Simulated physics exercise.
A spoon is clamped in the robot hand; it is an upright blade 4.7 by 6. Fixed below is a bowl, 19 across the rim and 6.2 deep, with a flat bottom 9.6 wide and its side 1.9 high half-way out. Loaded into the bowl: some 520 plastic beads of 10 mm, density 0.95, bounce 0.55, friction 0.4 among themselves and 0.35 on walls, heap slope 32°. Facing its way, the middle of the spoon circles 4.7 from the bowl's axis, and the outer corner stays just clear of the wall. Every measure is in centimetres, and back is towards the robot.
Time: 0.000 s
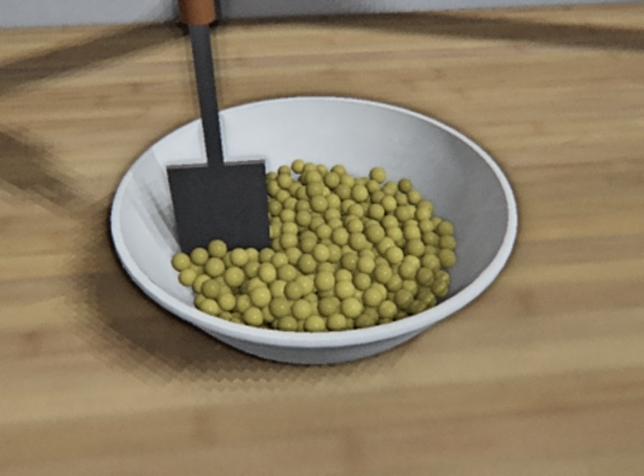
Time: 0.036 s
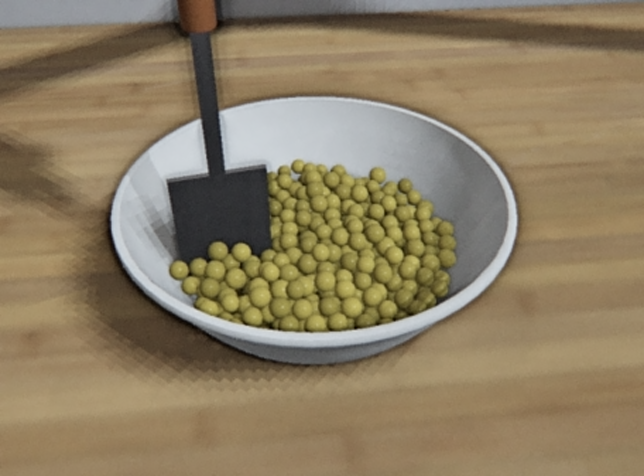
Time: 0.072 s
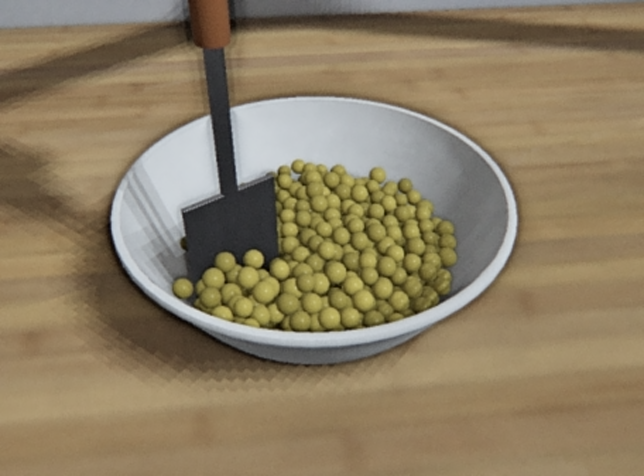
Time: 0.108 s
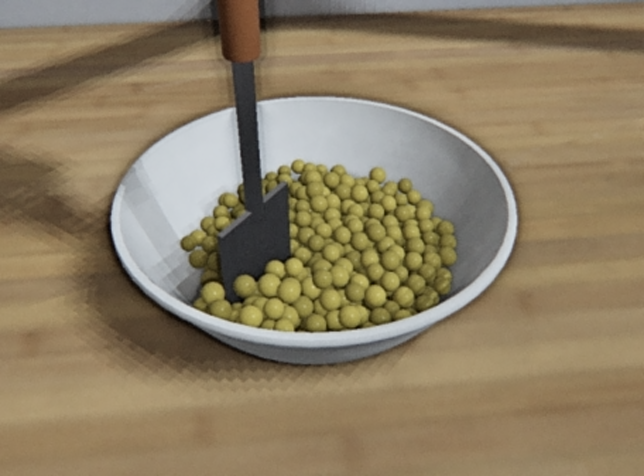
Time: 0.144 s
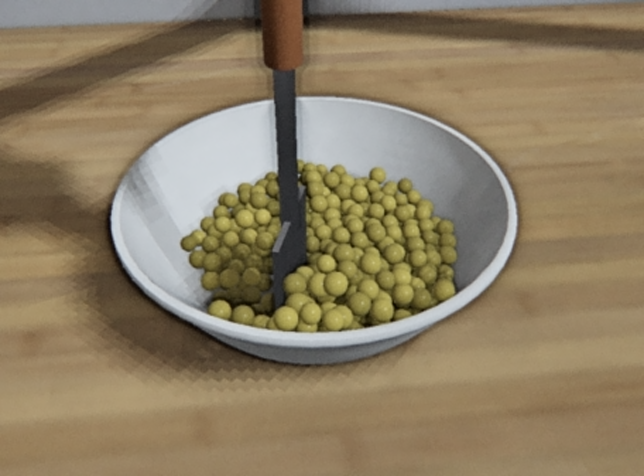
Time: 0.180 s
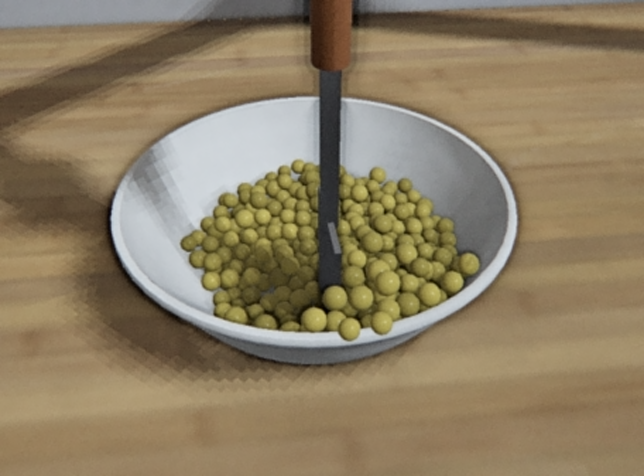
A white bowl of yellow-green beads on a wooden surface, with a dark spatula turning edge-on and pushing through them rightward.
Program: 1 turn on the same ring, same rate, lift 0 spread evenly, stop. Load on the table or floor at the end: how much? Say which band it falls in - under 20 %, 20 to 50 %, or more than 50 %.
It falls under 20 %.
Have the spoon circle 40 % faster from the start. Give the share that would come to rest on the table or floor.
Then roughly 25 per cent.
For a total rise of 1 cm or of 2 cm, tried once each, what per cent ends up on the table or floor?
Some 10 and 5 per cent.
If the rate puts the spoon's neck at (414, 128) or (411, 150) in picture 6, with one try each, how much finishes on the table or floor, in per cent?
Roughly 40 per cent on the first try and 35 per cent on the second.
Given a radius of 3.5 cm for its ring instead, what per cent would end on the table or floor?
That would give close to 5 per cent.
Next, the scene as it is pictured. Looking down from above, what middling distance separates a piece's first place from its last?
I'd estimate close to 7 cm.
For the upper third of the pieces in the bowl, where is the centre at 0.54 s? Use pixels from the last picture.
Around (225, 177).
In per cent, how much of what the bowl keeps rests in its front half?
I'd say around 65 per cent.
After 0.36 s, 195° round, highest piece 8 above the table; 505 in the bowl, 4 on the table or floor, 15 in flight or on the tool.
After 0.54 s, 297° round, highest piece 9 above the table; 484 in the bowl, 29 on the table or floor, 11 in flight or on the tool.
After 0.82 s, 0° round, highest piece 6 above the table; 458 in the bowl, 65 on the table or floor, 1 in flight or on the tool.
After 1.52 s, 0° round, highest piece 6 above the table; 458 in the bowl, 66 on the table or floor.
At rest, 458 in the bowl, 66 on the table or floor. That is 13 % on the table or floor.
